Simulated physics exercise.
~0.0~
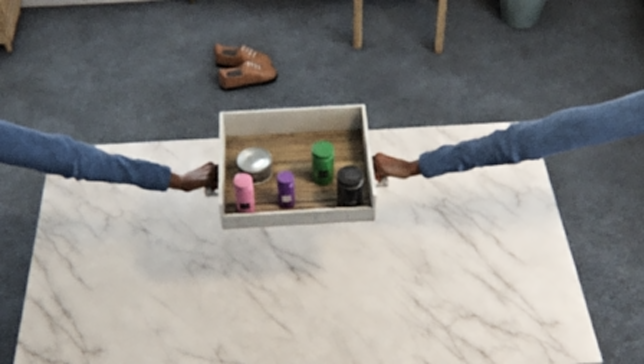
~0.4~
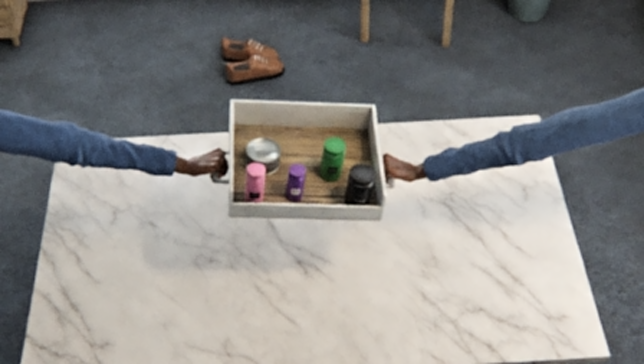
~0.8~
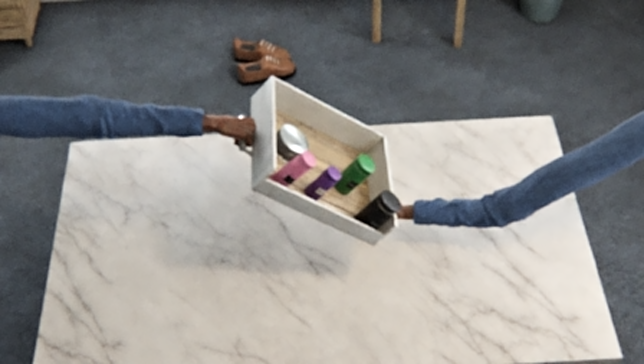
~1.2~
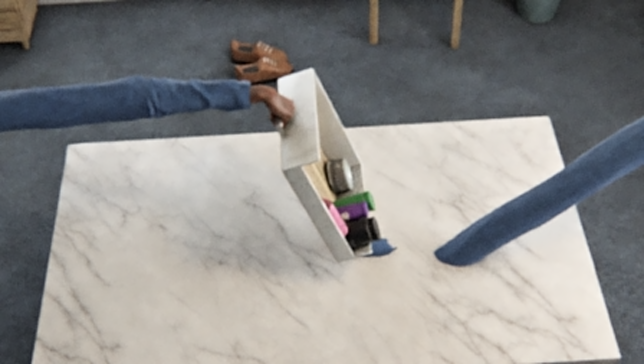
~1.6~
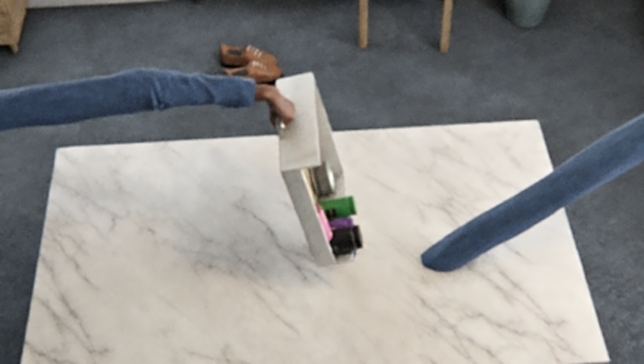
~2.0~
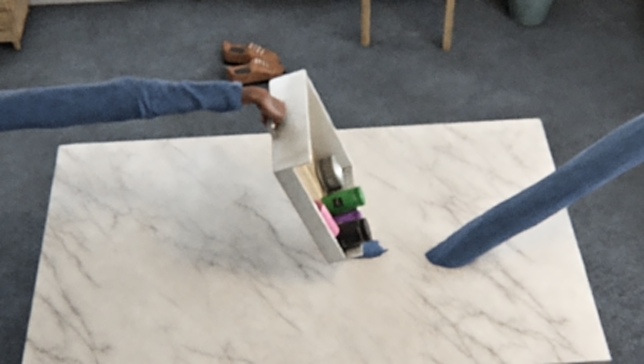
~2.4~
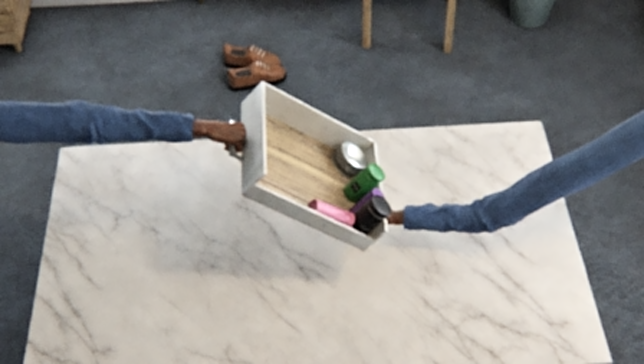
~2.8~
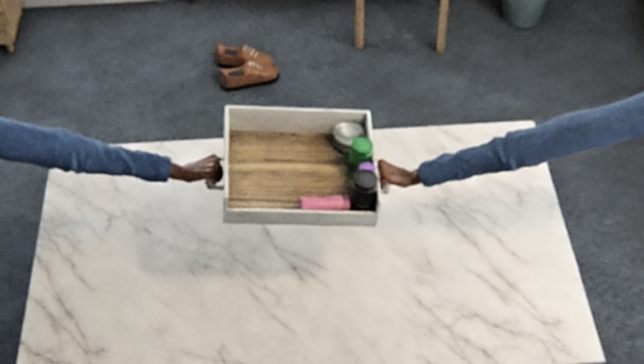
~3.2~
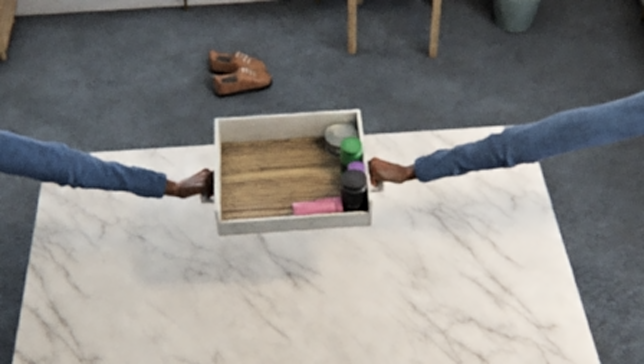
Two hands in blue sleeves hold a pale, open crate with a wooden base above a white marble table, seen from above, with brown shoes on the grey floor beyond. Inside, a grey tub and pink shaker sit at left, a purple shaker near the middle, and green and black jars at right. The hands tip the crate steeply, right side down, and the items slide and topple toward that side. After a brief hold, they level it again. All five items remain inside, bunched at the right, with the pink shaker lying on its side.
